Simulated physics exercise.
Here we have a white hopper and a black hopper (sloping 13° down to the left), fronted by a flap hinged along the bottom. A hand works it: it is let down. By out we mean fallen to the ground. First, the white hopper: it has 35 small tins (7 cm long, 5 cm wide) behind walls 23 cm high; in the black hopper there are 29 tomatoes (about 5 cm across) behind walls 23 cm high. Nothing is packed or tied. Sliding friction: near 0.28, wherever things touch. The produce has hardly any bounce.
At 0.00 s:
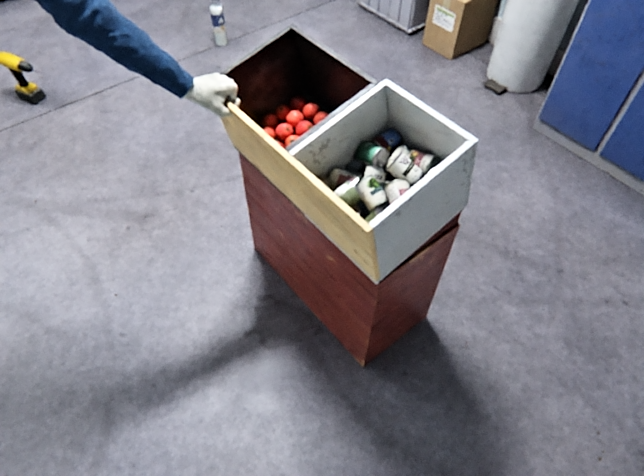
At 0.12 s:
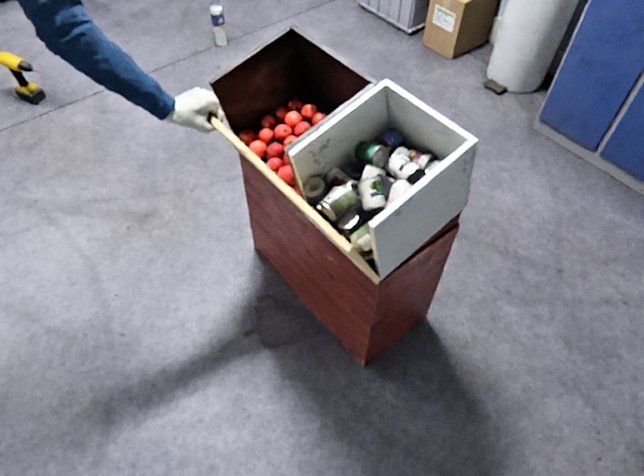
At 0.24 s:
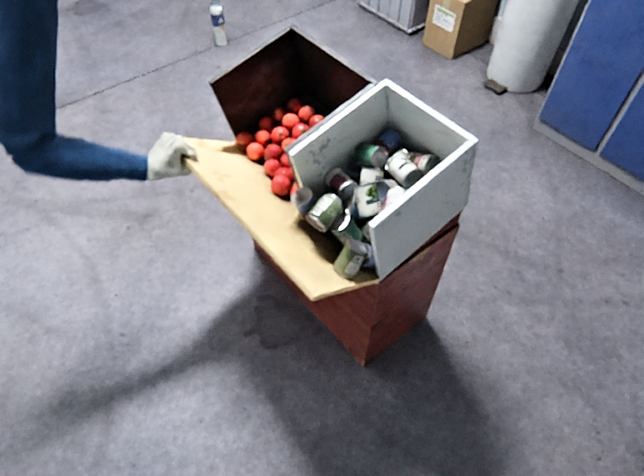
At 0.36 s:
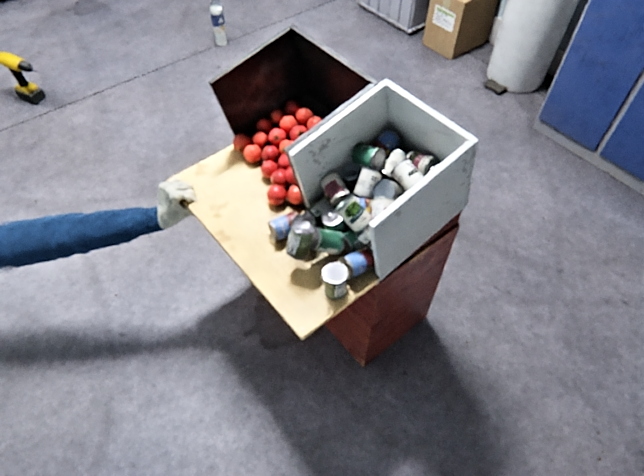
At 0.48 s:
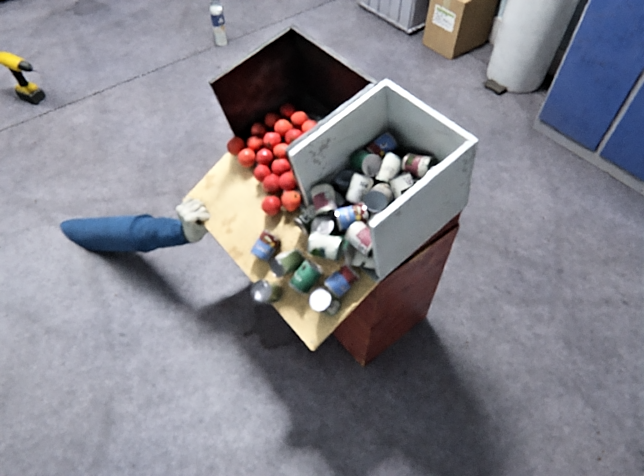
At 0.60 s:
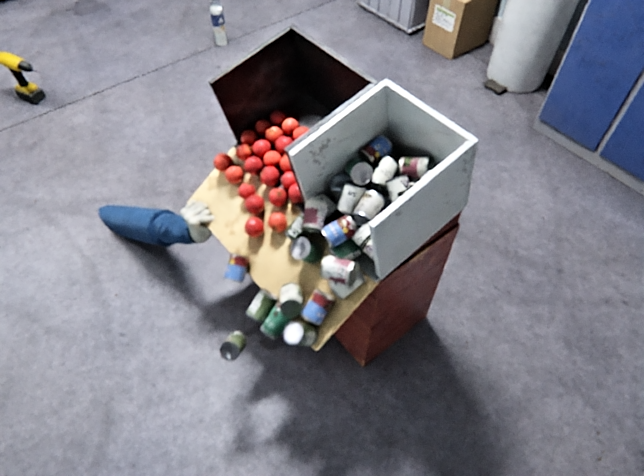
Gloved hand lowering a wooden flap on two raised hoppers, small tins and tomatoes sliding down onto it, tins reaching its edge.
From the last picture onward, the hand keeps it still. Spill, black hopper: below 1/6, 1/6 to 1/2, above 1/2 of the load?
Most likely, most of it drops to the ground.
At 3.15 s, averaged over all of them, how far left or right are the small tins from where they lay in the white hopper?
Leftwards, roughly 68 cm.
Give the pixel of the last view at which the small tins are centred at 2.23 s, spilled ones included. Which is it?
I'd put the middle close to (177, 462).
After 1.01 s, the white hopper is down by 14 of 35 and the black hopper is down by 15 of 29.
After 1.52 s, the white hopper is down by 23 of 35 and the black hopper is down by 29 of 29.
After 2.23 s, the white hopper is down by 30 of 35 and the black hopper is down by 29 of 29.
When it is over (at 3.15 s), the white hopper is down by 30 of 35 and the black hopper is down by 29 of 29. Asked share, 29 of 29, 100 per cent.
